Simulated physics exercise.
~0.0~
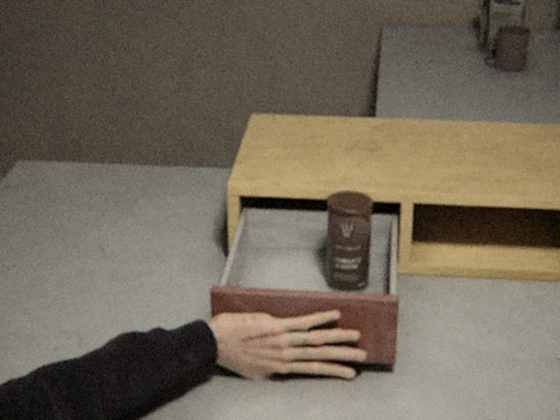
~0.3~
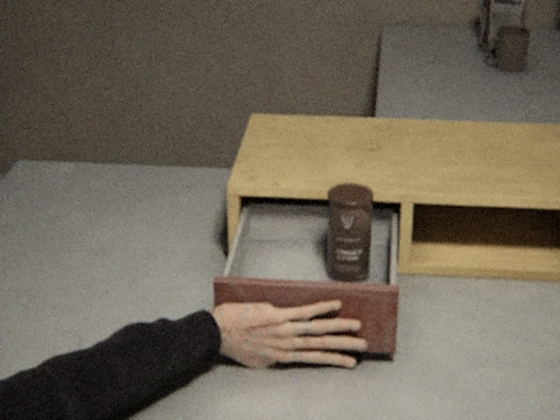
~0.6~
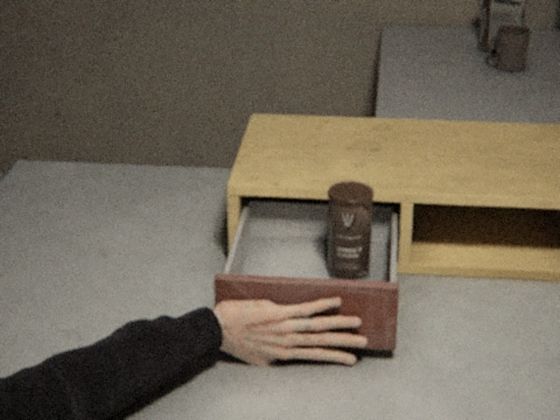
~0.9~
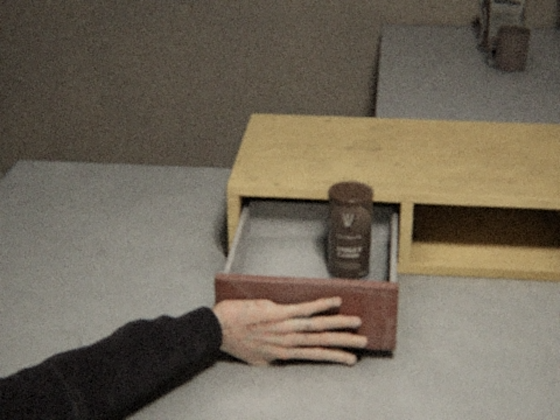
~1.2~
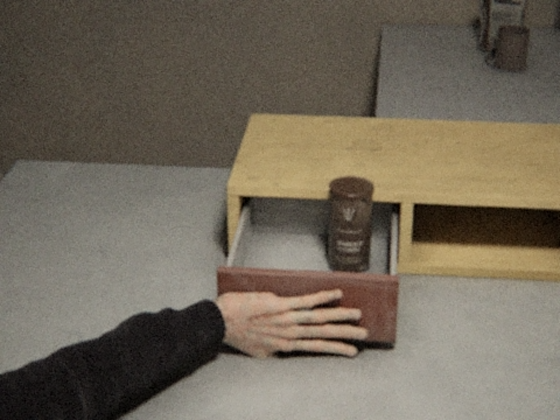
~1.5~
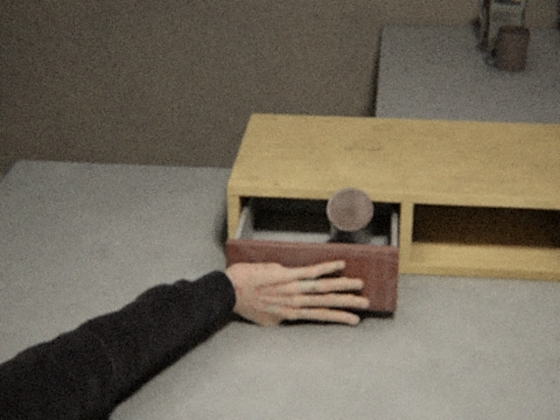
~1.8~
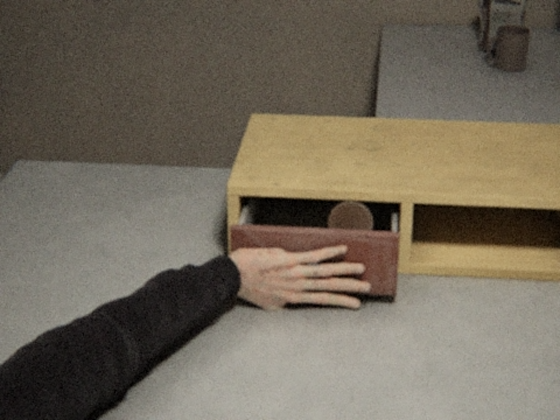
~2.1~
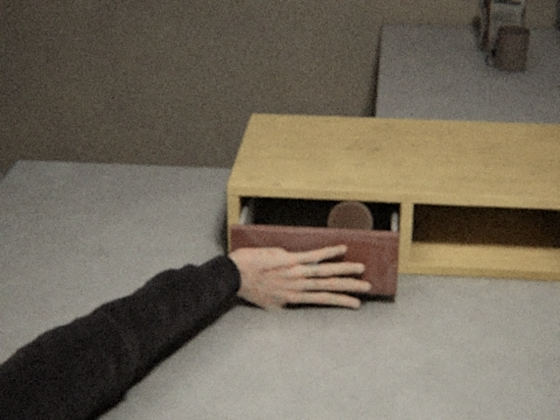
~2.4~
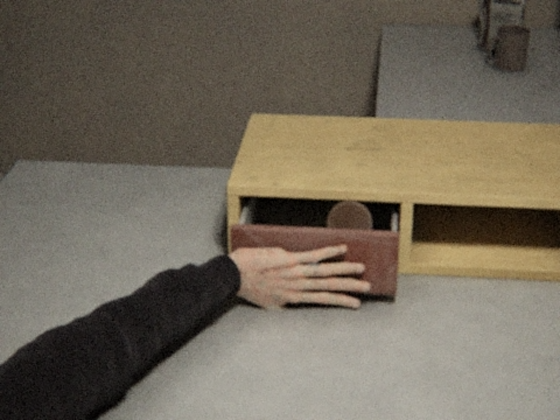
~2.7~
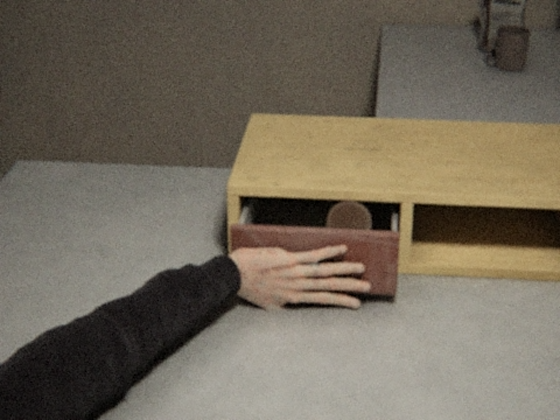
A hand in a black sleeve reaches in from the lower left and rests flat against the reddish-brown front of an open drawer in a low, pale wooden cabinet. The fixed view looks slightly down on a grey surface, with an open compartment to the drawer's right and a dark cup-like object on another grey surface behind. A dark brown tin stands upright inside the drawer. The hand pushes the drawer inward slightly, pauses, then pushes it further, and the tin tips over with its round end facing forward. The drawer stops partway in and stays ajar, the hand still against it.
